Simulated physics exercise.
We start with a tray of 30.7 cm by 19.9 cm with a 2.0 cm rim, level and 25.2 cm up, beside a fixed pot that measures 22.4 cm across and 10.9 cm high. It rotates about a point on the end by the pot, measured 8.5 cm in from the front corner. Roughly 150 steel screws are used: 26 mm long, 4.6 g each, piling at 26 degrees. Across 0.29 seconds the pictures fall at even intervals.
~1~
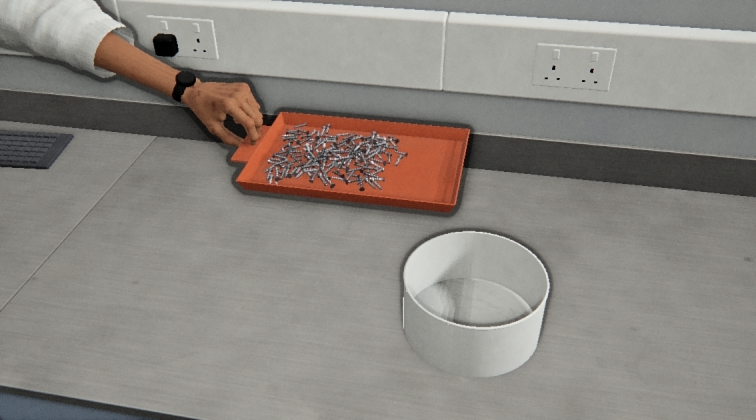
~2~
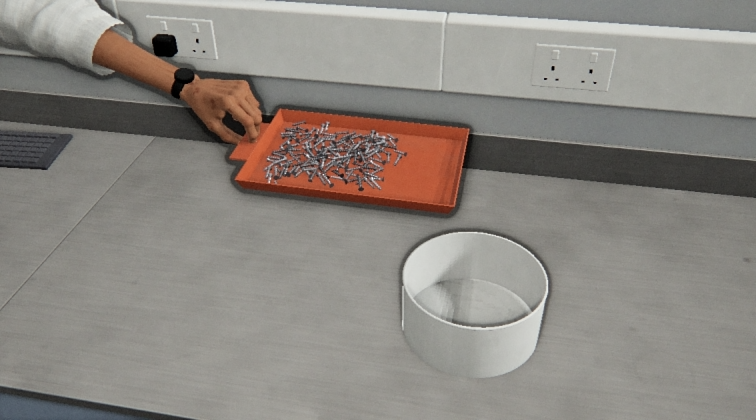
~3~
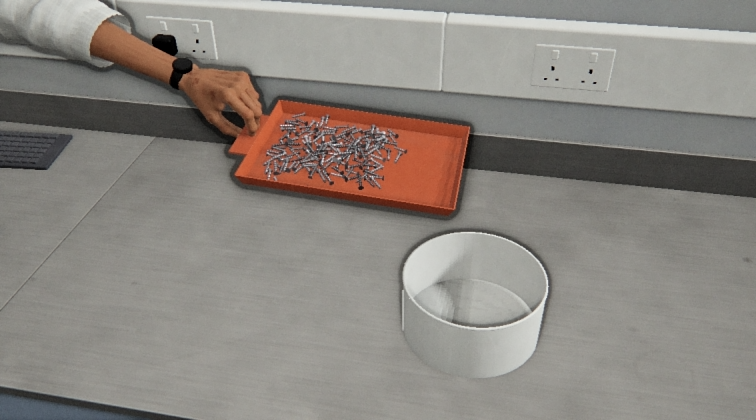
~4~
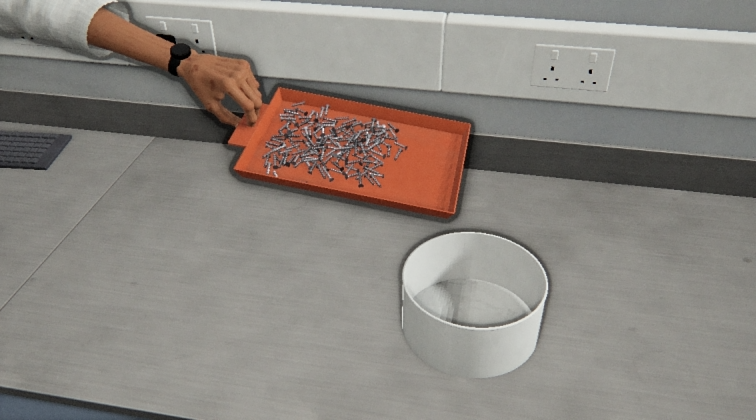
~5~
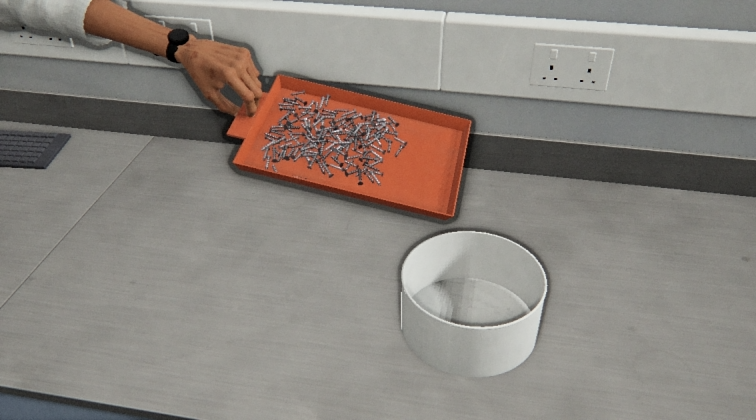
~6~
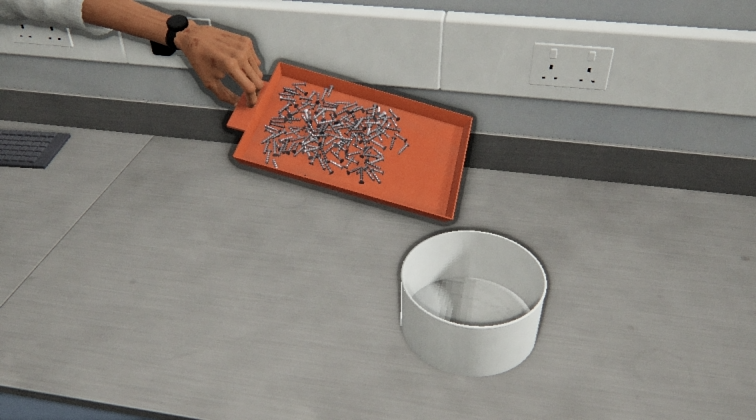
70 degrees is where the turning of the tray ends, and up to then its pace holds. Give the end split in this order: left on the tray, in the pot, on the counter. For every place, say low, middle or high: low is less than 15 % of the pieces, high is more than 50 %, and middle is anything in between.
Here is the split: Left on the tray: Low; pot: High; counter: Low.
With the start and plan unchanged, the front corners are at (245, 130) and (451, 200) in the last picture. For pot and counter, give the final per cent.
Pot: 35, counter: 35.
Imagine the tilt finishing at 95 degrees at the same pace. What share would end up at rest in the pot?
Estimated share: About 95 %.
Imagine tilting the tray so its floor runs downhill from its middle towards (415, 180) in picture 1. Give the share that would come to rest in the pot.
Near 85 percent, give or take.
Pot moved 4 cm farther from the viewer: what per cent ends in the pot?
With that change it comes to something like 65 in a hundred.
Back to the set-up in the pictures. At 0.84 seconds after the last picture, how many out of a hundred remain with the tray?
About 5 per cent.
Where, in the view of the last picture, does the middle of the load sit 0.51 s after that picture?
Estimated load position: Around (423, 220).
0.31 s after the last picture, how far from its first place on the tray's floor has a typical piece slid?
I'd say close to 7 centimetres.
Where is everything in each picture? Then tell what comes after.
Tray tilt 0 degrees, front corners at (243, 178) and (450, 201); middle of the pieces at (335, 155); pot at (476, 276), in the first frame.
Tray tilt 1 degrees, front corners at (242, 177) and (449, 202); middle of the pieces at (334, 153), in the second frame.
Tray tilt 5 degrees, front corners at (242, 172) and (449, 205), lowest corner right front; middle of the pieces at (334, 149), in the third frame.
Tray tilt 9 degrees, front corners at (241, 166) and (449, 208), lowest corner right front; middle of the pieces at (334, 142), in the fourth frame.
Tray tilt 14 degrees, front corners at (240, 160) and (448, 211), lowest corner right front; middle of the pieces at (333, 135), in the fifth frame.
Tray tilt 19 degrees, front corners at (240, 154) and (448, 213), lowest corner right front; middle of the pieces at (334, 129); pot at (473, 275), in the sixth frame.
Then, 0.31 s after the last picture, tilt 44 degrees; the tray holds 100 %, the pot 0 %.
Then, 0.51 s after the last picture, tilt 61 degrees; the tray holds 75 %, the pot 0 %.
Then, 0.84 s after the last picture, tilt 70 degrees; the tray holds 5 %, the pot 85 %.
In the end, tray 5 %, pot 95 %, counter 5 %.
